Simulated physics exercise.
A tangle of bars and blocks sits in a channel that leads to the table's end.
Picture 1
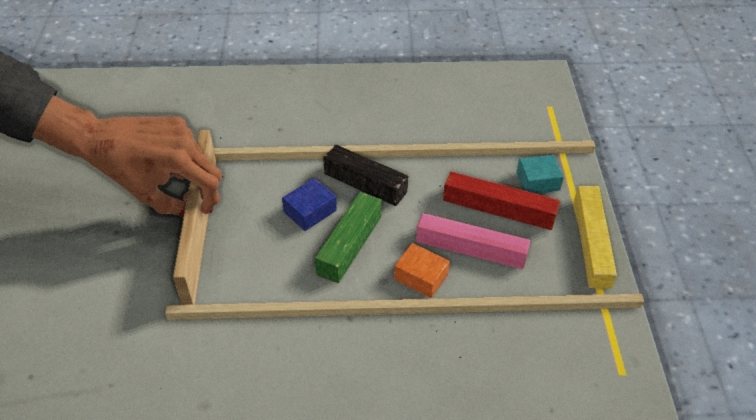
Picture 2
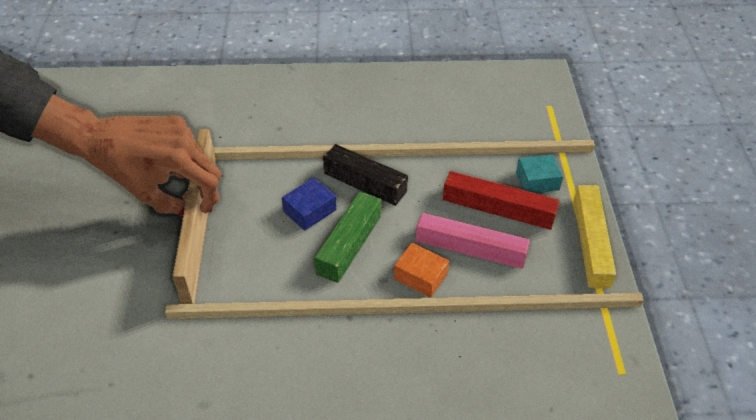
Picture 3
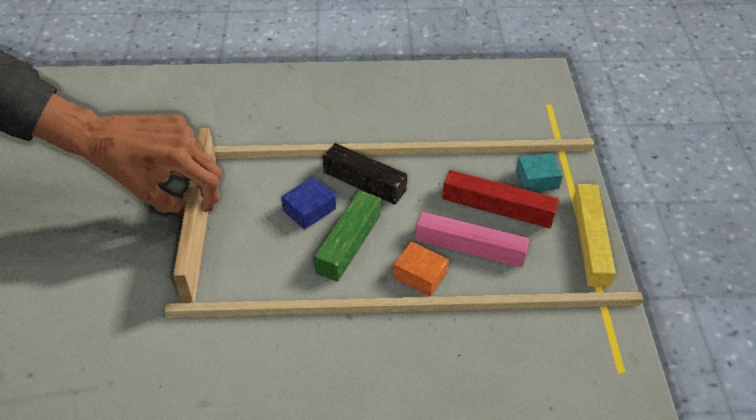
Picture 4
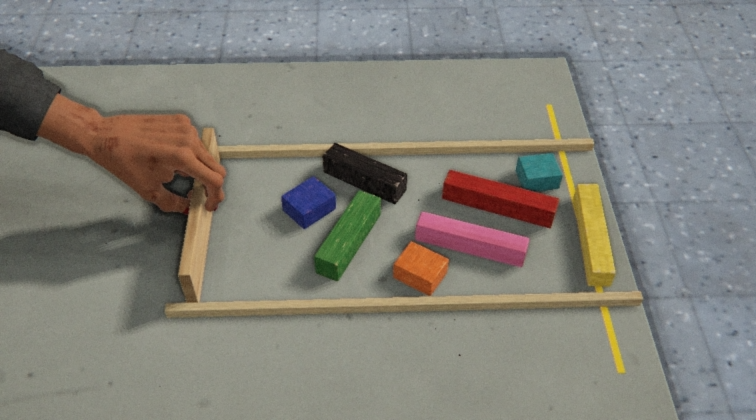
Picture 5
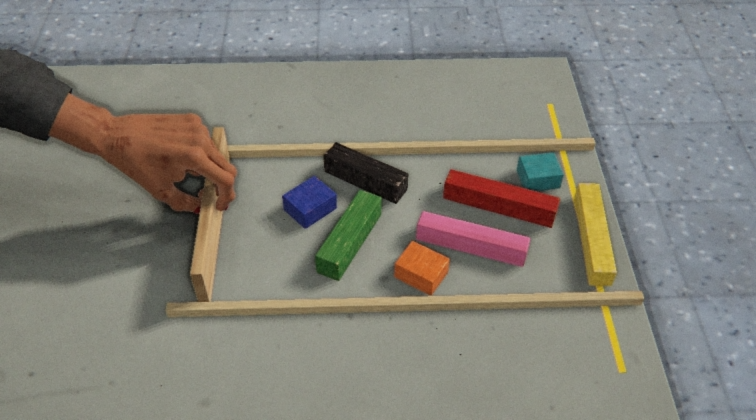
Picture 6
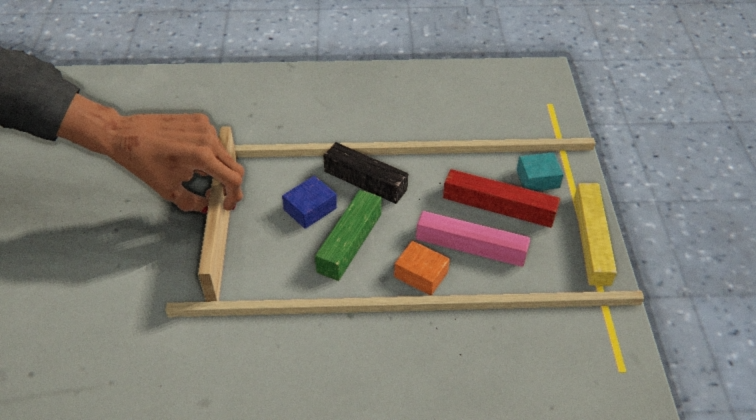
A hand slides a wooden board slightly right between two rails toward scattered coloured blocks.
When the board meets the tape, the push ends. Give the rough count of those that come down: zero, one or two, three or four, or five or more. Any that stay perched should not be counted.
After the push, at least five have dropped.
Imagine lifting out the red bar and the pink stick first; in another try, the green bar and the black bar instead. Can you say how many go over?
Counts - first: 4; second: 4.
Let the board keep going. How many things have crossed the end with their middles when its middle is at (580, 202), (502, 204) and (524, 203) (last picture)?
Counts: 6, 1, 2.
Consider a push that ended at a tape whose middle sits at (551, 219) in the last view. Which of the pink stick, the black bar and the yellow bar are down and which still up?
What happens: The pink stick goes down, the black bar does not come off, the yellow bar goes down.
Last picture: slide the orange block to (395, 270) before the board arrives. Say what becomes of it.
As for the orange block, it topples off.
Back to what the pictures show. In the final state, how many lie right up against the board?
2 in contact.
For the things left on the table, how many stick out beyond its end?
I'd say 2 of them.
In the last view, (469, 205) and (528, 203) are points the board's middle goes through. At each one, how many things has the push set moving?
The number moved is 8 and then 8.
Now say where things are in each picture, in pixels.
In the first frame, yellow bar (594, 235); turquoise block (540, 175); red bar (500, 201); board (197, 213); tape (581, 221).
In the second frame, turquoise block (539, 174); blue block (309, 204).
In the third frame, red bar (499, 199); green bar (349, 235).
In the fourth frame, yellow bar (593, 233); pink stick (471, 239).
In the fifth frame, turquoise block (540, 172); board (211, 211).
In the sixth frame, yellow bar (594, 232); turquoise block (540, 172); red bar (500, 198); board (219, 210); tape (581, 218).
Soon after, none off yet; yellow bar at rest near (594, 232); turquoise block at rest near (540, 172); red bar at rest near (500, 198).
After that, none off yet; yellow bar displaced a little near (625, 240); turquoise block at rest near (541, 171); red bar displaced a little near (560, 208).
And then, one off so far; yellow bar off the edge; turquoise block displaced well along near (597, 160); red bar displaced about its own width near (629, 229).
In the end, the number that fall off is five or more; gone, black bar, orange block, pink stick, red bar, turquoise block and yellow bar.
